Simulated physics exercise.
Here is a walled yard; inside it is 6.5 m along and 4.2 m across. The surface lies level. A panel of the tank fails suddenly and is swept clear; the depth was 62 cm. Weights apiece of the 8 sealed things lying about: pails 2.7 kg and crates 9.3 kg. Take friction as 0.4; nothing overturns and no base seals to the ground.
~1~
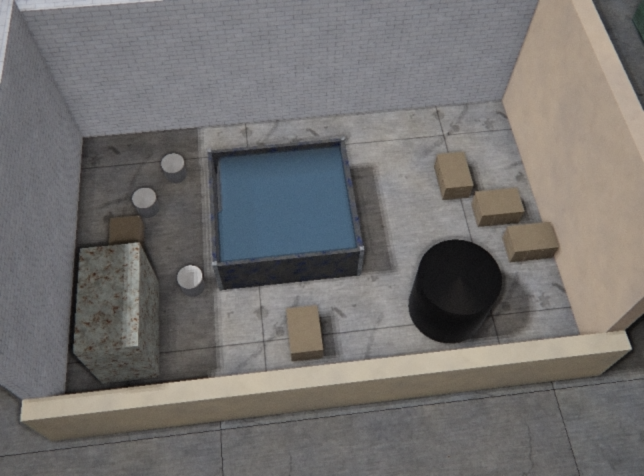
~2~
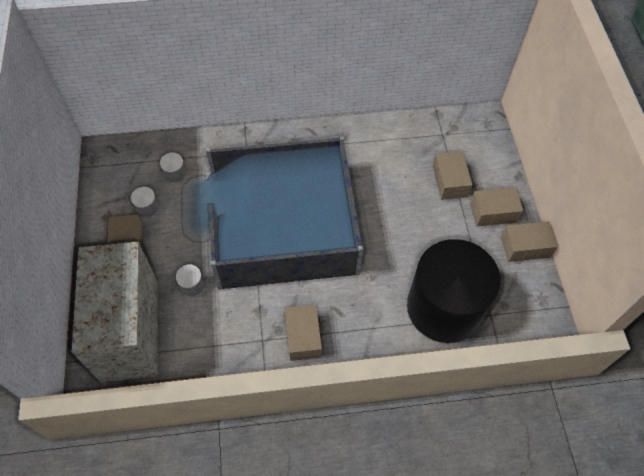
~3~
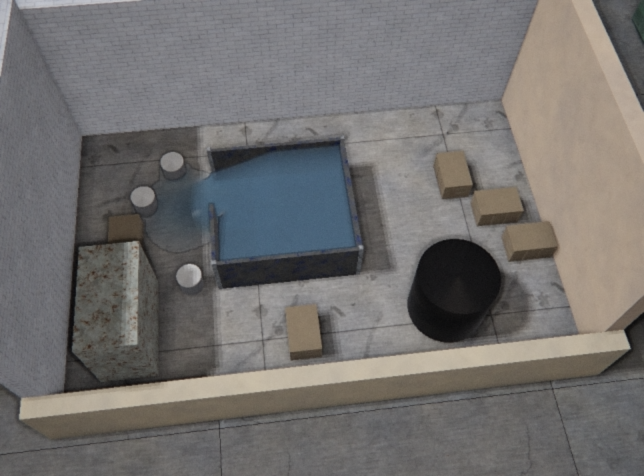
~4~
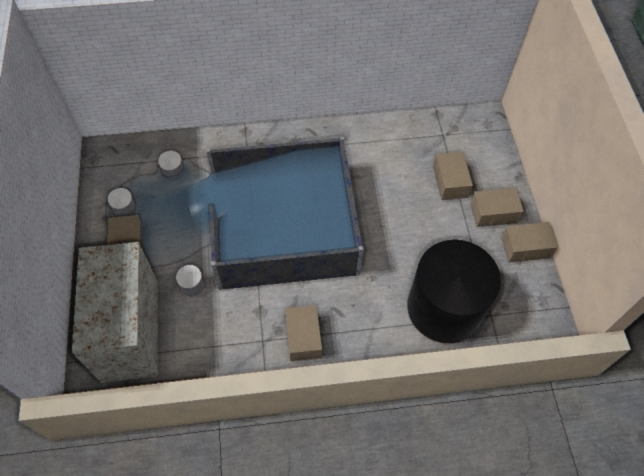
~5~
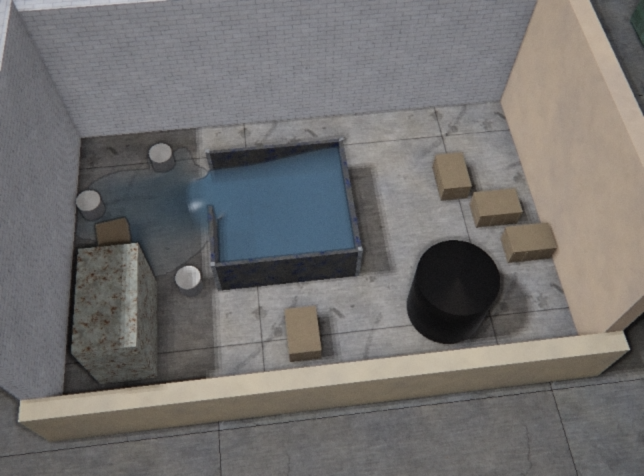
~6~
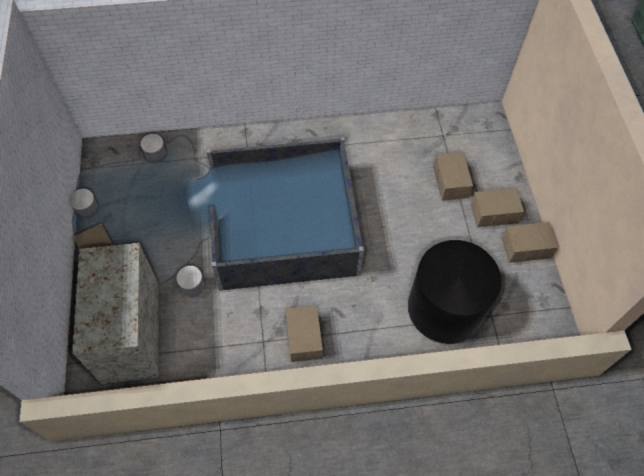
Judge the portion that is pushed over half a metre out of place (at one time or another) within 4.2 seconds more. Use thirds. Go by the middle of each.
That comes to one to two thirds.
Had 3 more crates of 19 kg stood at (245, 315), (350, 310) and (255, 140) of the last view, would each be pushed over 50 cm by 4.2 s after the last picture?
In that order: Short of it, less, more.
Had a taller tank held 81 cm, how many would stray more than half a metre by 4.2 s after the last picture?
Then 5.
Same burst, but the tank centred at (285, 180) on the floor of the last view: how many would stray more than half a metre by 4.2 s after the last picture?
In that case 5 of them.
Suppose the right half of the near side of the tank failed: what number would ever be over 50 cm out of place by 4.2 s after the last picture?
In that case 7 of them.
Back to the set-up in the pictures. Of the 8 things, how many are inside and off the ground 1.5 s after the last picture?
I count 3.
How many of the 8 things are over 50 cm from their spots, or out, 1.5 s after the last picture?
3 of them.
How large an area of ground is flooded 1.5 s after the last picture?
About 8.5 m2.
Then, 0.4 s after the last picture 3 of 8 are over 50 cm from their spots; 3 afloat.
Then, 1.5 s after the last picture 3 of 8 are over 50 cm from their spots; 3 afloat.
Then, 2.8 s after the last picture 2 of 8 are over 50 cm from their spots; 3 afloat.
Then, 4.2 s after the last picture 5 of 8 are over 50 cm from their spots, and 5 have been at some point; 4 afloat.
